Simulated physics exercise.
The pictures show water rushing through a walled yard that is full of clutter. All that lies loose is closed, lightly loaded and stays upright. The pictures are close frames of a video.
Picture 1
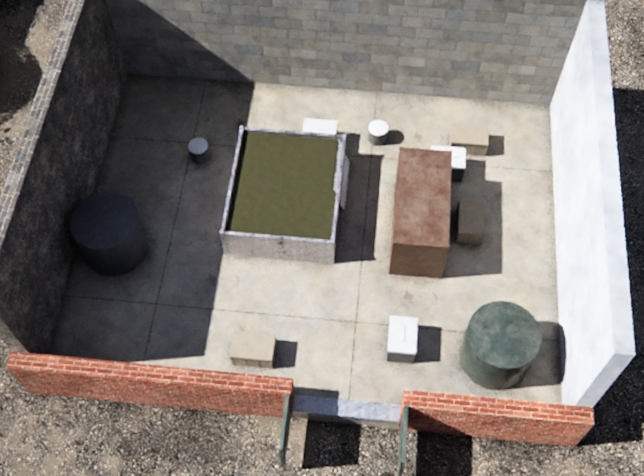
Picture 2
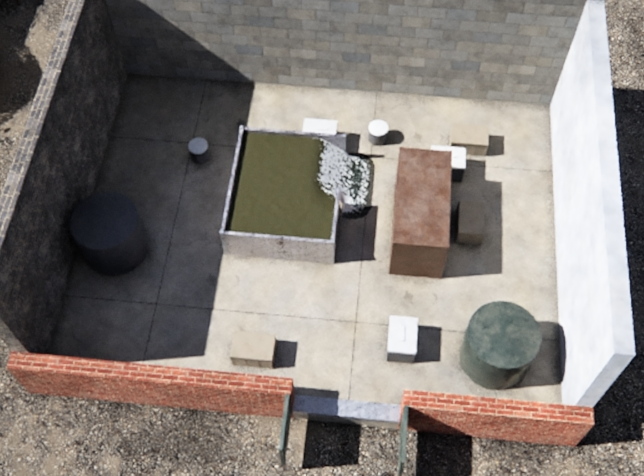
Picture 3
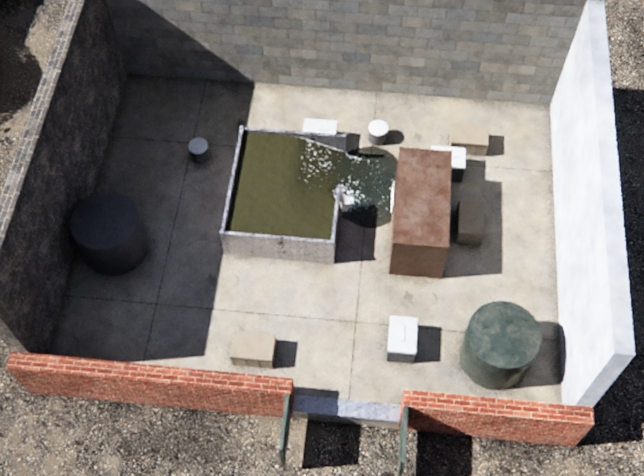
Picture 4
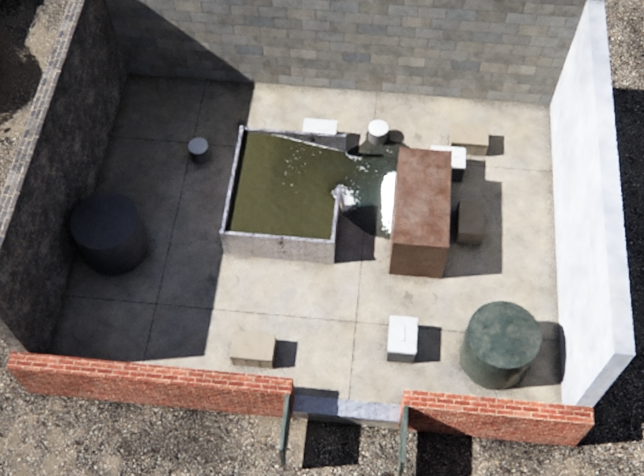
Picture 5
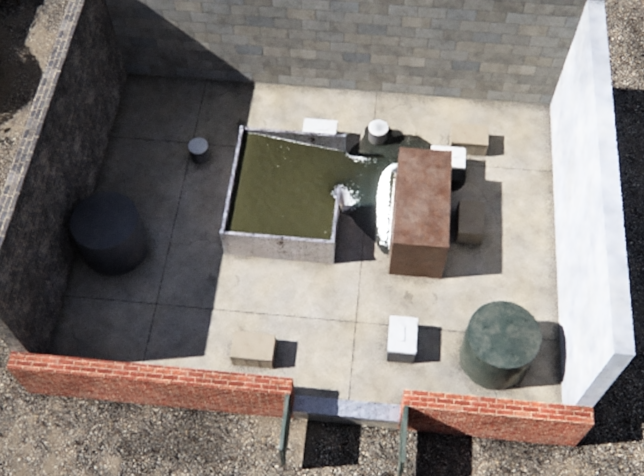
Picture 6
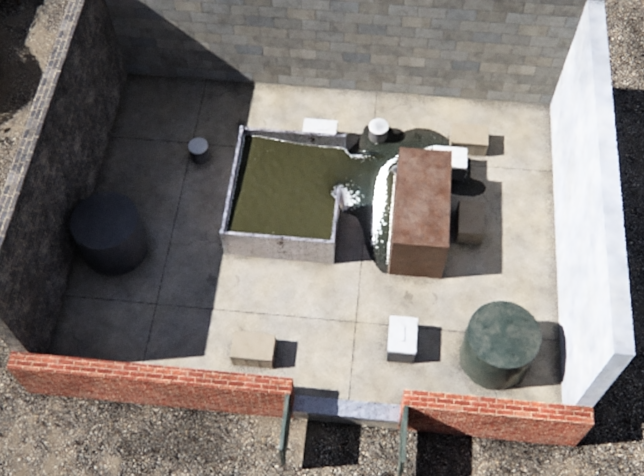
The video shows a walled yard with scattered blocks and cylinders, where greenish water bursts from the right side of a raised square tank, foams against a brown block, and spreads around it while the objects stay in place.
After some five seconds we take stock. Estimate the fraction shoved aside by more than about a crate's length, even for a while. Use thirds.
That comes to from one to two thirds.
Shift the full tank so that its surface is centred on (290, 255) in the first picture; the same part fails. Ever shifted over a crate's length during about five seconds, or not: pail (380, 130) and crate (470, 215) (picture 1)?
In turn: Pushed that far, never so far.
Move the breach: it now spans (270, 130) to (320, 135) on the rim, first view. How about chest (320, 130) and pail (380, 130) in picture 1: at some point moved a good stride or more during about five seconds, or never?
In that order: Moved that far, moved that far.
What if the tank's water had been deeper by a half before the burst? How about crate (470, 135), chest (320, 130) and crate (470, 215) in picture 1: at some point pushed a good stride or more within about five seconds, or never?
In that order: That far or more, not that far, under that.
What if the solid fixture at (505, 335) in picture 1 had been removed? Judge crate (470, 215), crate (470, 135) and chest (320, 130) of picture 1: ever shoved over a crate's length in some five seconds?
One after the other: No, shifted that much, less than that.
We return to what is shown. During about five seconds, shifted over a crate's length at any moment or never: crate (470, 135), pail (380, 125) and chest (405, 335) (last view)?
In that order: Pushed that far, pushed that far, under that.
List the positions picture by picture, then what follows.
The first frame shows a pail at (378, 128) rests on the ground; a chest at (448, 157) rests on the ground; 0 of 8 have shifted.
The second frame shows a pail at (378, 128) rests on the ground; a chest at (448, 157), on the bottom; 0 of 8 have shifted.
The third frame shows a pail at (378, 128), on the bottom; a chest at (448, 157) rests on the ground; 0 of 8 have shifted.
The fourth frame shows a pail at (378, 128) rests on the ground; a chest at (448, 157), on the bottom; 0 of 8 have shifted.
The fifth frame shows a pail at (378, 127) rests on the ground; a chest at (448, 157) rests on the ground; 0 of 8 have shifted.
The sixth frame shows a pail at (379, 126) rests on the ground; a chest at (450, 157), on the bottom; 0 of 8 have shifted.
A moment on, 0 of 8 are well off their spots; 0 afloat.
Next, 3 of 8 are well off their spots; 0 afloat.
Later, 3 of 8 are well off their spots; 1 afloat.
In the end, 4 of 8 are well off their spots, and 4 have been at some point; 1 afloat.
